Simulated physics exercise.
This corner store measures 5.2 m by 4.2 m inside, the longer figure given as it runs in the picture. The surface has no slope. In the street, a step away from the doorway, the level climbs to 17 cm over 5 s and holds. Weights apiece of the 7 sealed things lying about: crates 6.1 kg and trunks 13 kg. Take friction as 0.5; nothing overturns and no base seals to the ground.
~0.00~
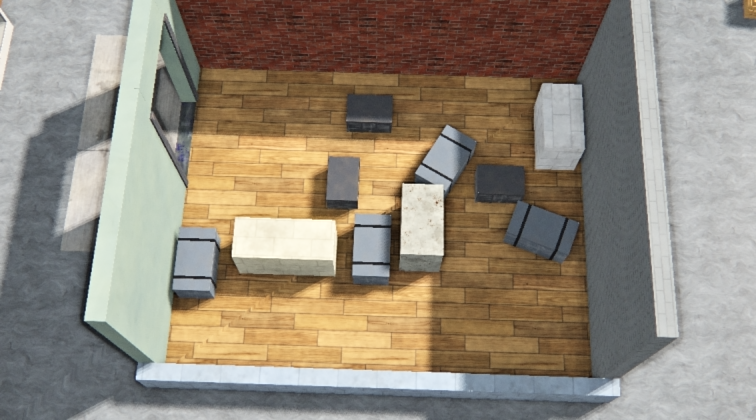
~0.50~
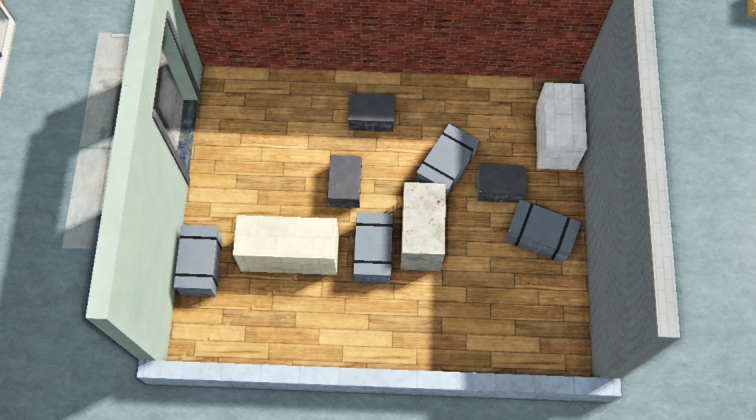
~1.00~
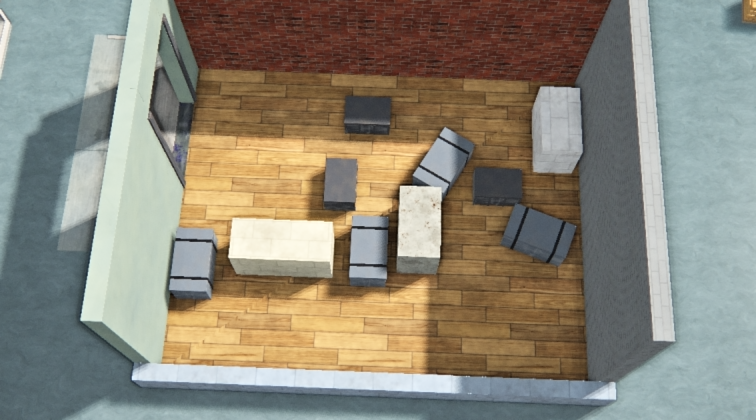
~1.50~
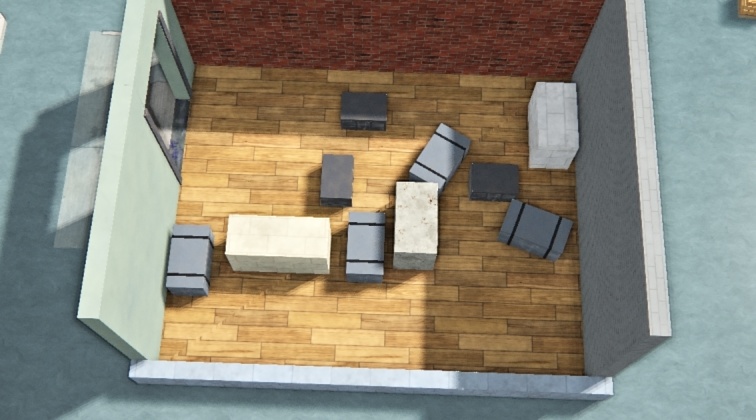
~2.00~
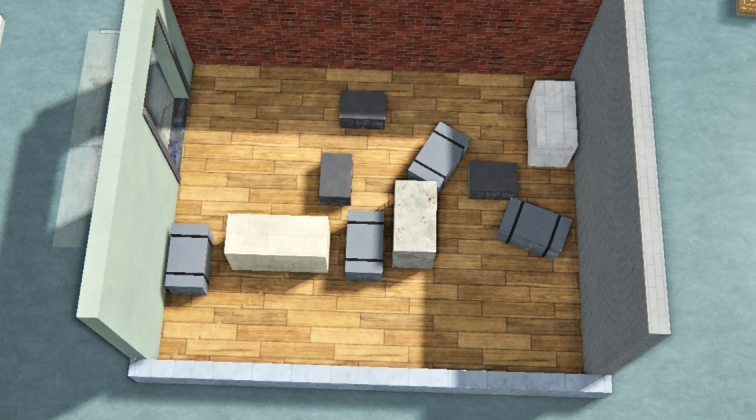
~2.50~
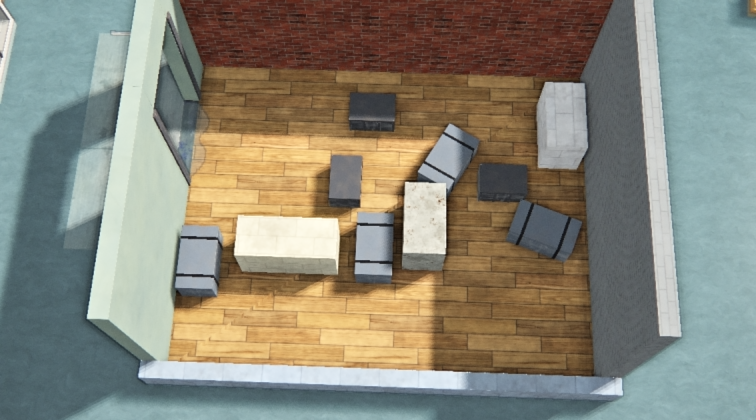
A small roofless room with a brick back wall and wooden floor held grey strapped boxes, dark blocks and pale blocks, and nothing inside moved while the view shifted slightly left and then back right.
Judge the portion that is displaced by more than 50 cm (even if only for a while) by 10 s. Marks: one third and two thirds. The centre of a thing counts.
It is one to two thirds.
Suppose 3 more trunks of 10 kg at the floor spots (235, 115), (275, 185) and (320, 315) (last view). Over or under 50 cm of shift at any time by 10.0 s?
In turn: Past it, more, less.
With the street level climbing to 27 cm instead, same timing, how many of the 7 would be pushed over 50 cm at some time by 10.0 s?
In that case 6 of them.
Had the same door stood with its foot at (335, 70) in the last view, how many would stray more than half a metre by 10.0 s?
In that case 4 of them.
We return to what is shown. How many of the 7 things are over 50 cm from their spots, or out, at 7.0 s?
2 of them.
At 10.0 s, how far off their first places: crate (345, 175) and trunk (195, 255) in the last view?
In that order: 150 cm, 0 cm.
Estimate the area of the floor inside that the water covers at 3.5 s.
Roughly 1.0 m2.
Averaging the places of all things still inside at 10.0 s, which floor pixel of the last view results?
Near (449, 203).
After 3.5 s 0 of 7 are over 50 cm from their spots; 0 afloat.
After 4.5 s 0 of 7 are over 50 cm from their spots; 0 afloat.
After 7.0 s 2 of 7 are over 50 cm from their spots; 2 afloat.
After 10.0 s 4 of 7 are over 50 cm from their spots, and 4 have been at some point; 4 afloat.
